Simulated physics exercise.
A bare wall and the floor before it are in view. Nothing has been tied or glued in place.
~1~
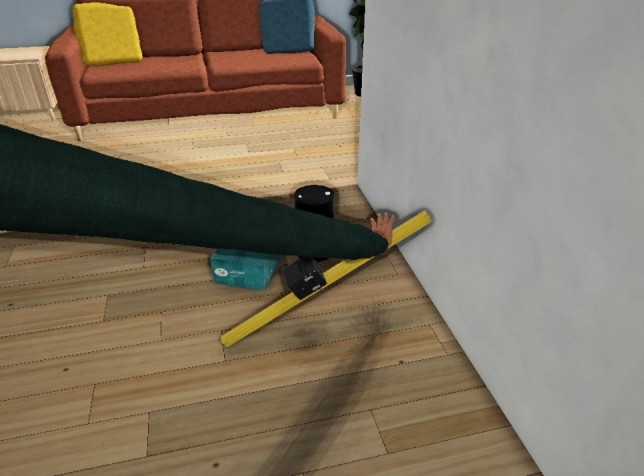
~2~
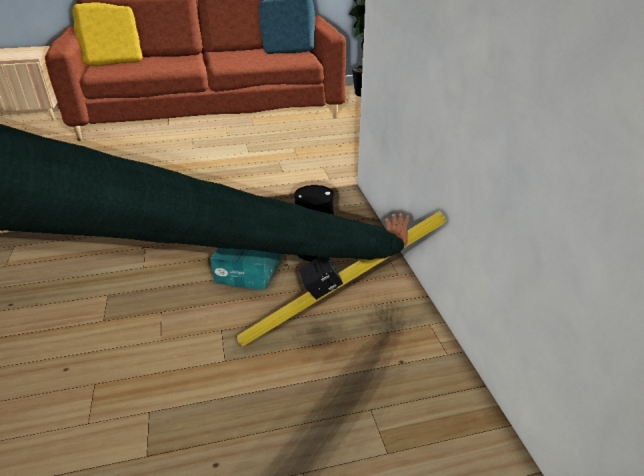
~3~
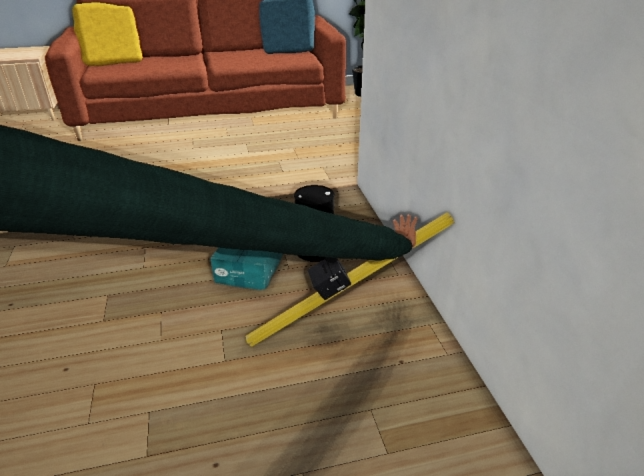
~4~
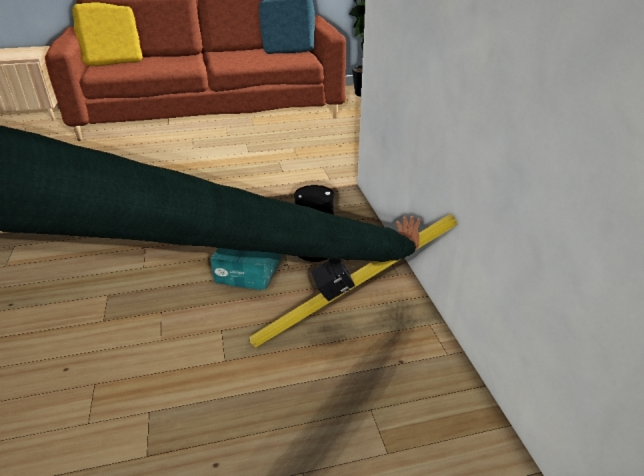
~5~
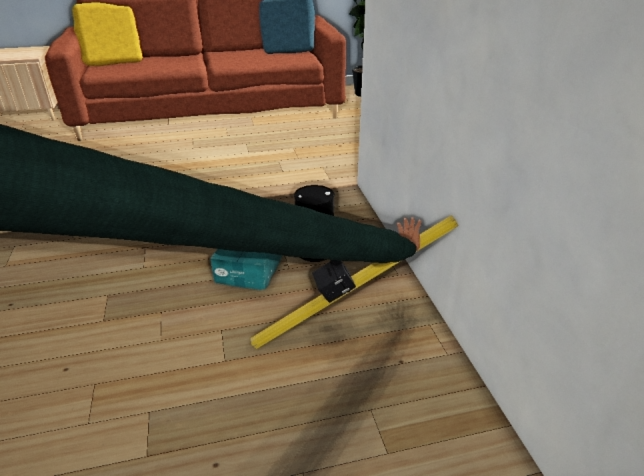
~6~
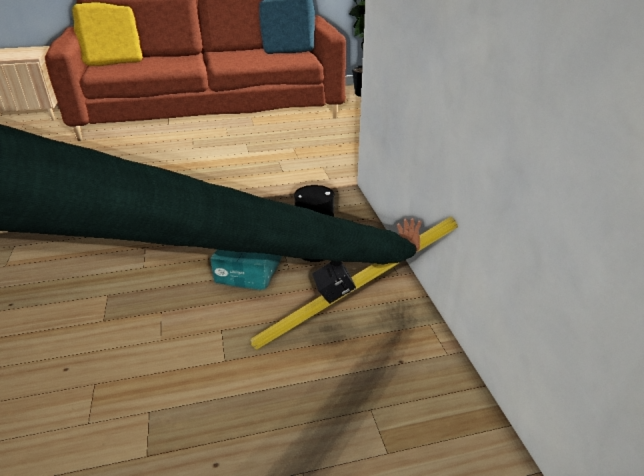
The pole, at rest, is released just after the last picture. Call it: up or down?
Down.
Then, 0.50 s later than the last frame, yellow pole leaning 26° more than when let go near (335, 324).
Then, 0.60 s later than the last frame, yellow pole leaning 30° more than when let go near (334, 320).
When it is over, moved from the start, yellow pole; the other 2 as before. End places, in pixels of the last picture, yellow pole near (334, 330). The pole slides down.
